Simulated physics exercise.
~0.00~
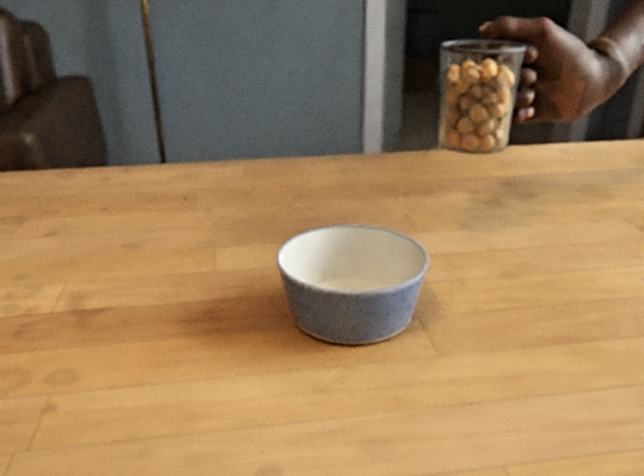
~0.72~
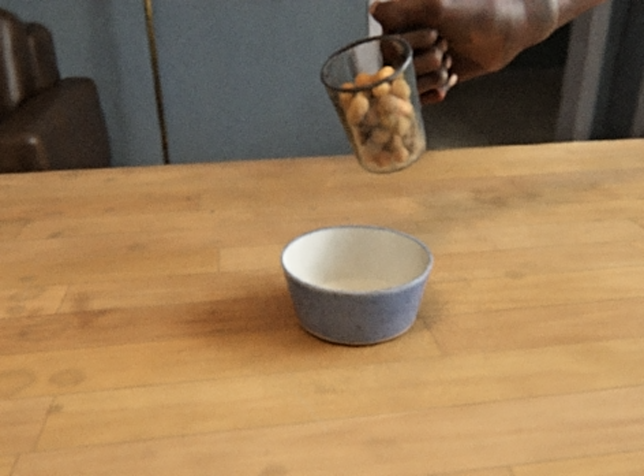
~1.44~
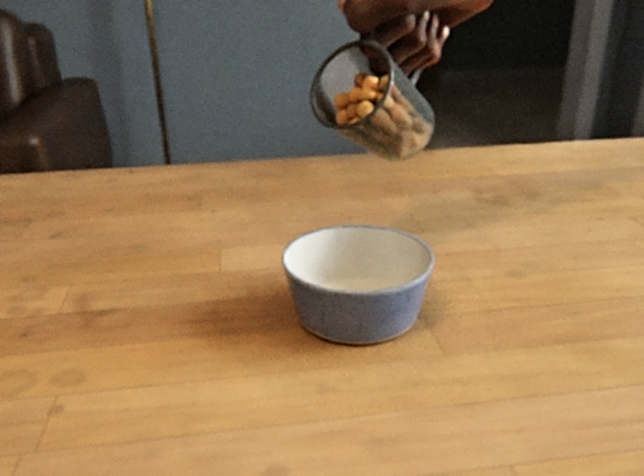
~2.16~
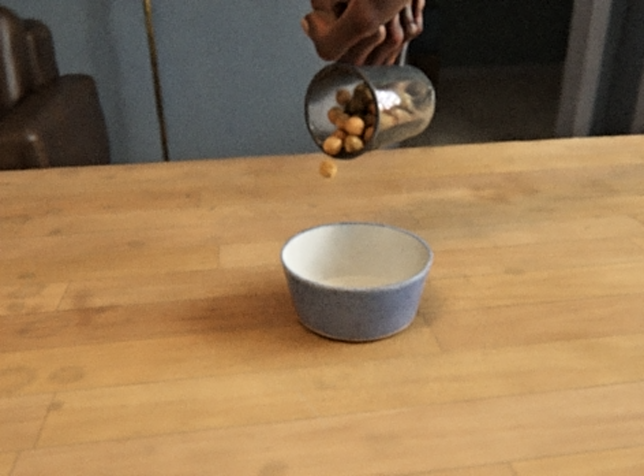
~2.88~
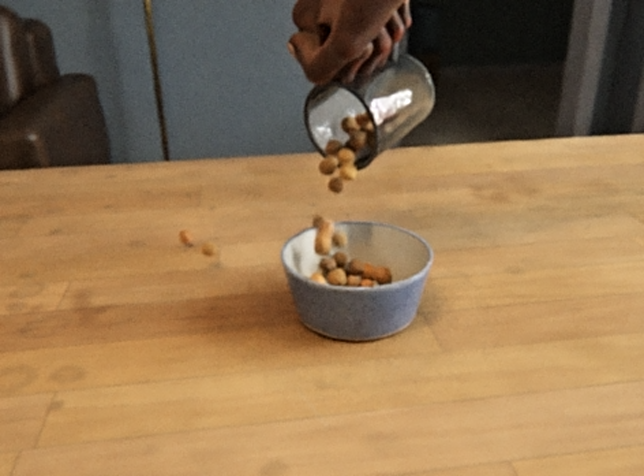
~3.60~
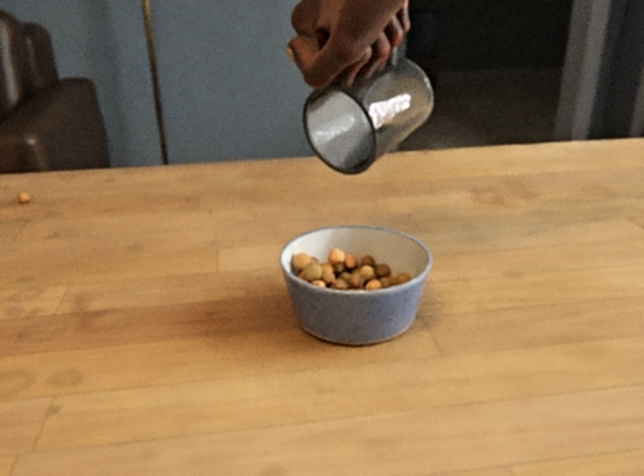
Hand tipping a glass of small round wooden beads into a blue bowl, emptying it as a few scatter across the table.
